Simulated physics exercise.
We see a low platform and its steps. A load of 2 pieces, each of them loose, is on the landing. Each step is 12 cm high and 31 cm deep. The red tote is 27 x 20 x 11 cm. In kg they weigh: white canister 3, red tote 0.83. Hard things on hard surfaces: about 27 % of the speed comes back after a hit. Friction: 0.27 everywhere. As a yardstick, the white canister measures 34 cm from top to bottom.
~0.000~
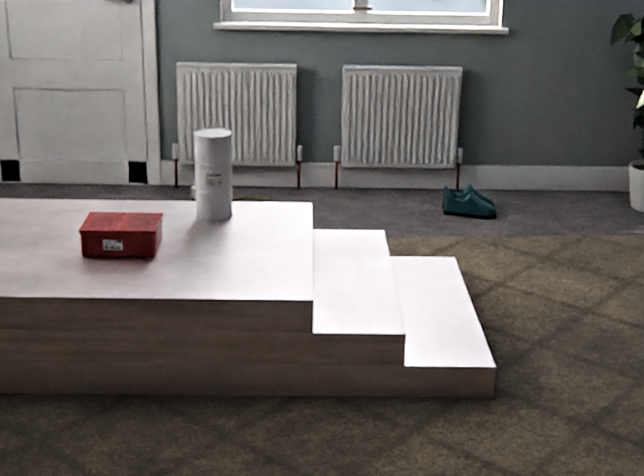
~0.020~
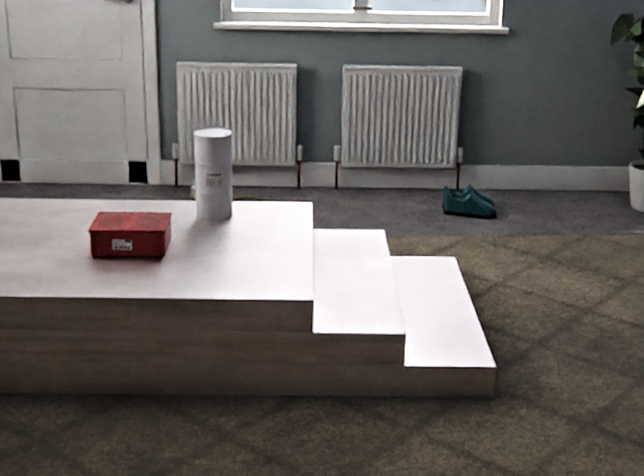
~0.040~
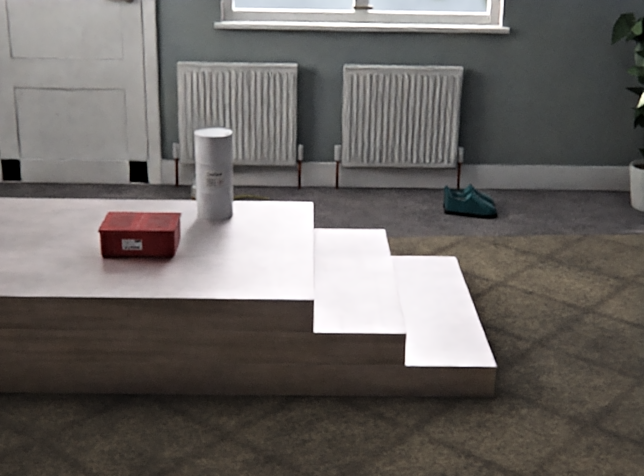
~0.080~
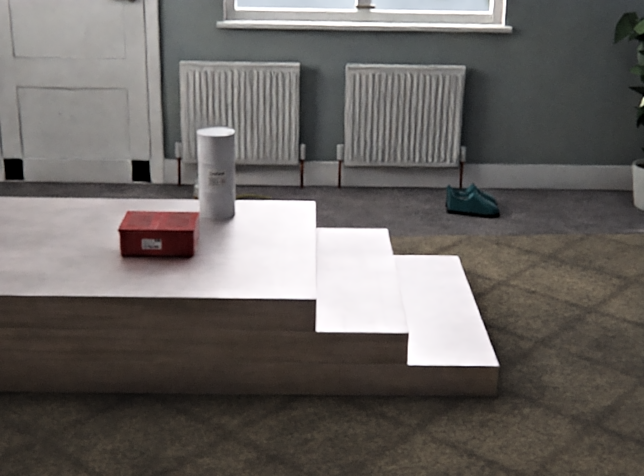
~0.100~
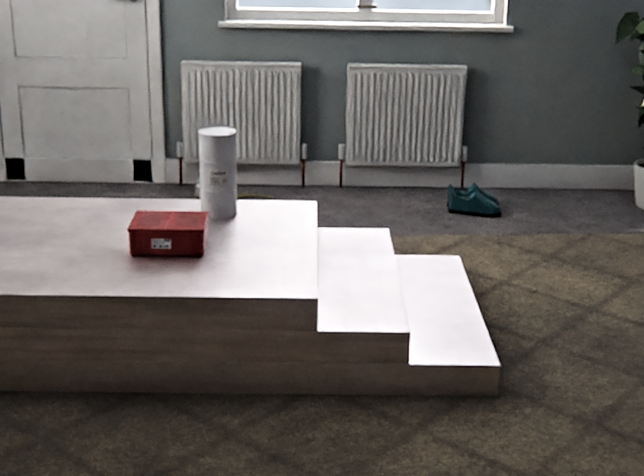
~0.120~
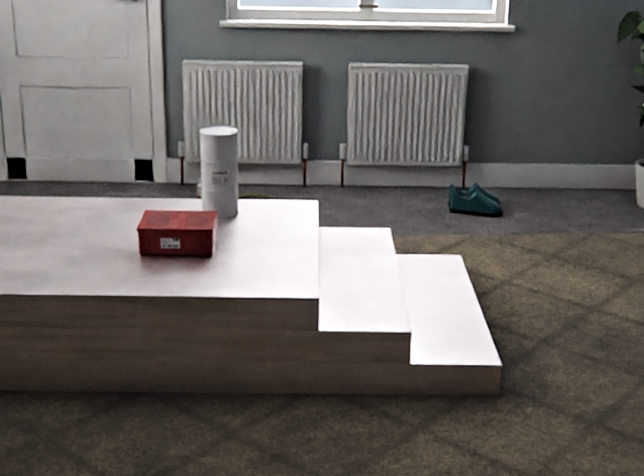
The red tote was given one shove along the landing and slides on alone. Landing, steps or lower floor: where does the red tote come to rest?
It ends on the landing.
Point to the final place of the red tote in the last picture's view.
Near (276, 234).
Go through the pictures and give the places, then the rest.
The first frame shows edge 70 cm ahead; red tote (122, 235); white canister (214, 174).
The second frame shows edge 67 cm ahead; red tote (132, 234); white canister (214, 174).
The third frame shows edge 63 cm ahead; red tote (141, 234); white canister (214, 174).
The fourth frame shows edge 57 cm ahead; red tote (160, 234); white canister (217, 173).
The fifth frame shows edge 54 cm ahead; red tote (170, 233); white canister (218, 173).
The sixth frame shows edge 52 cm ahead; red tote (179, 233); white canister (220, 172).
After 0.22 s, edge 39 cm ahead; red tote near (212, 233).
After 0.32 s, edge 29 cm ahead; red tote near (239, 234).
After 0.42 s, edge 22 cm ahead; red tote near (258, 234).
After 0.52 s, edge 18 cm ahead; red tote near (270, 234).
At rest (1.0 s), edge 16 cm ahead; white canister in place, give or take 12 cm. Seen from the same camera at the end, red tote near (276, 234).
